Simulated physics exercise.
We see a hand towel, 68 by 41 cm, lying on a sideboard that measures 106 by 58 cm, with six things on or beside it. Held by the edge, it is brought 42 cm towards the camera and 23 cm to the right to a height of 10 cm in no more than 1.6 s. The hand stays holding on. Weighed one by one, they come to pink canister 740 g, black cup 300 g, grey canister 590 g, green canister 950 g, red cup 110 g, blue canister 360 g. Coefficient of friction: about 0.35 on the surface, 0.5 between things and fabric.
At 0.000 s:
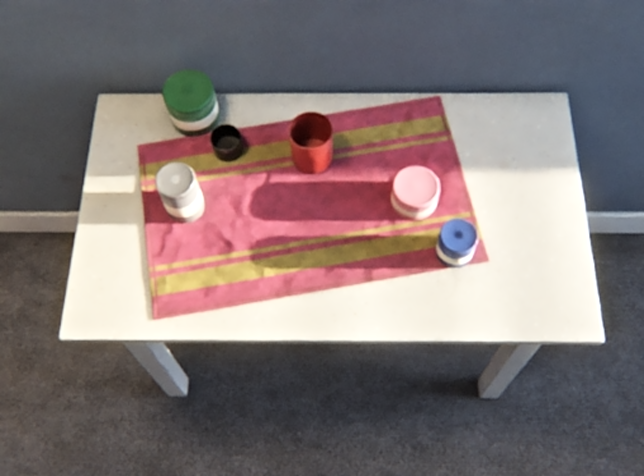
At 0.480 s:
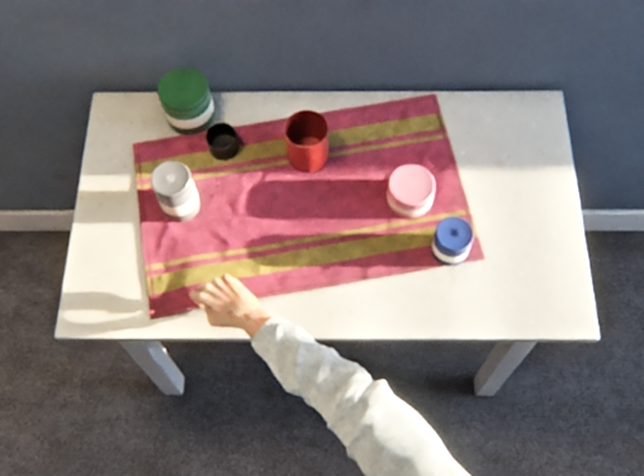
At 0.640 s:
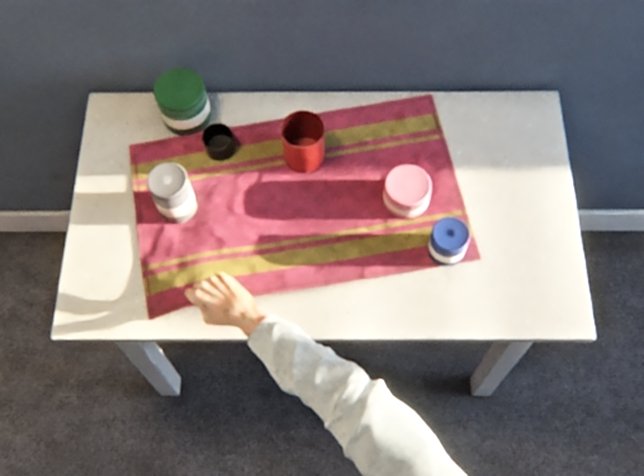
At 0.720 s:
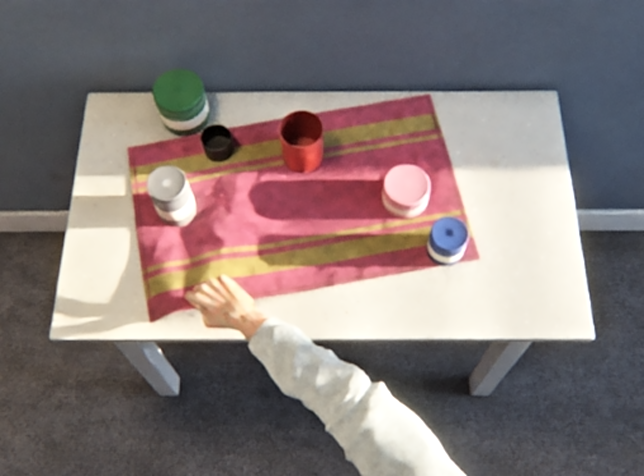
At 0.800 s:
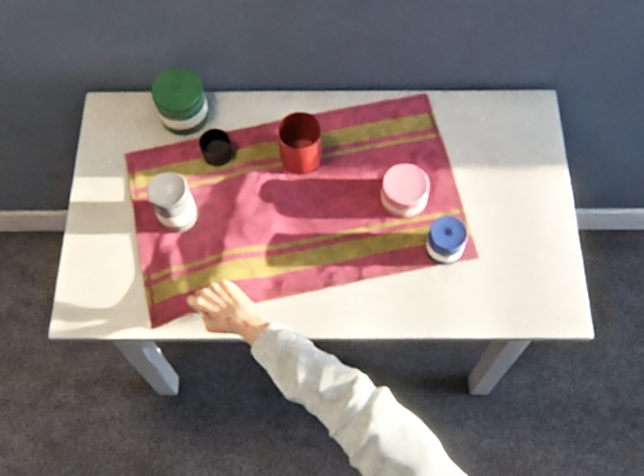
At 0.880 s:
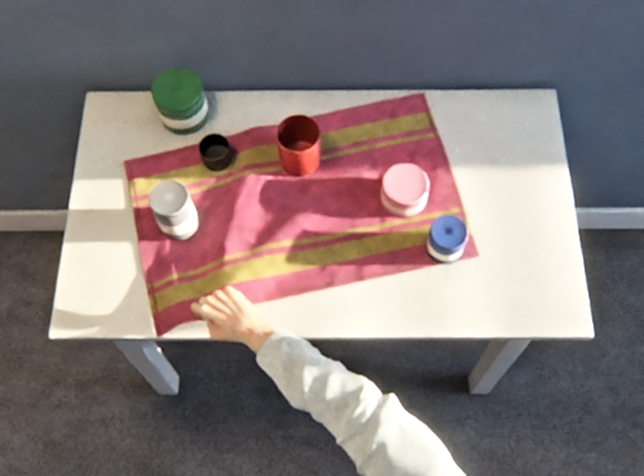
A hand reached in and drew the near left corner of a striped towel slightly towards the camera and right, shifting the grey, black and red containers a little while the green one stayed put.
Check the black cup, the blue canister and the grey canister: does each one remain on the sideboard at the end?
Check: Black cup - no, it falls; blue canister - yes, it remains; grey canister - no, it falls.
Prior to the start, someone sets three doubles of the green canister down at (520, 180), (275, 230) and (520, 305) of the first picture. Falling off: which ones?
Respectively, the copies end as follows: Still in place, gone from the top, still in place.
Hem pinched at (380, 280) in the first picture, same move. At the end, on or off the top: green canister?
Green canister: Still on top.
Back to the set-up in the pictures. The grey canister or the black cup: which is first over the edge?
First: Grey.
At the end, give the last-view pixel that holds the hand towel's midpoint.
(294, 385) or thereabouts.
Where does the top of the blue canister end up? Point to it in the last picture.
End position in the last picture: Approx. (431, 306).
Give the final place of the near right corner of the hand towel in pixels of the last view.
(453, 278), roughly.
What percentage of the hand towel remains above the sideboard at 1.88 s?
Some 45 in a hundred.
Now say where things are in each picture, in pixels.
In the first picture, black cup (225, 137); blue canister (459, 235); grey canister (175, 179); hand towel corners (154, 320) (138, 145) (440, 96) (489, 261).
In the second picture, hand towel corners (133, 144) (435, 94); grip (206, 306).
In the third picture, hand towel corners (129, 145) (432, 95); grip (201, 305).
In the fourth picture, grey canister (166, 183); hand towel corners (128, 148) (430, 94); grip (201, 307).
In the fifth picture, grey canister (167, 189); red cup (299, 130); black cup (214, 142); hand towel corners (125, 154) (427, 94); grip (203, 312).
In the sixth picture, black cup (214, 147); blue canister (450, 231); grey canister (168, 197); hand towel corners (124, 161) (424, 93) (479, 256); grip (207, 319).
At 1.2 s, 90 % of the hand towel is still over the top; grey canister 19 cm off its start, black cup 15 cm off its start, blue canister 1 cm off its start.
At 1.6 s, 70 % of the hand towel is still over the top; grey canister 37 cm off its start, black cup 32 cm off its start, blue canister 3 cm off its start.
At 1.9 s, 45 % of the hand towel is still over the top; grey canister over the edge, black cup over the edge, blue canister 10 cm off its start at (433, 278).
At 2.2 s, 35 % of the hand towel is still over the top; black cup over the edge, grey canister over the edge, blue canister 15 cm off its start.
At 3.8 s, 35 % of the hand towel is still over the top; black cup over the edge, grey canister over the edge, blue canister 16 cm off its start at (431, 306), red cup over the edge.
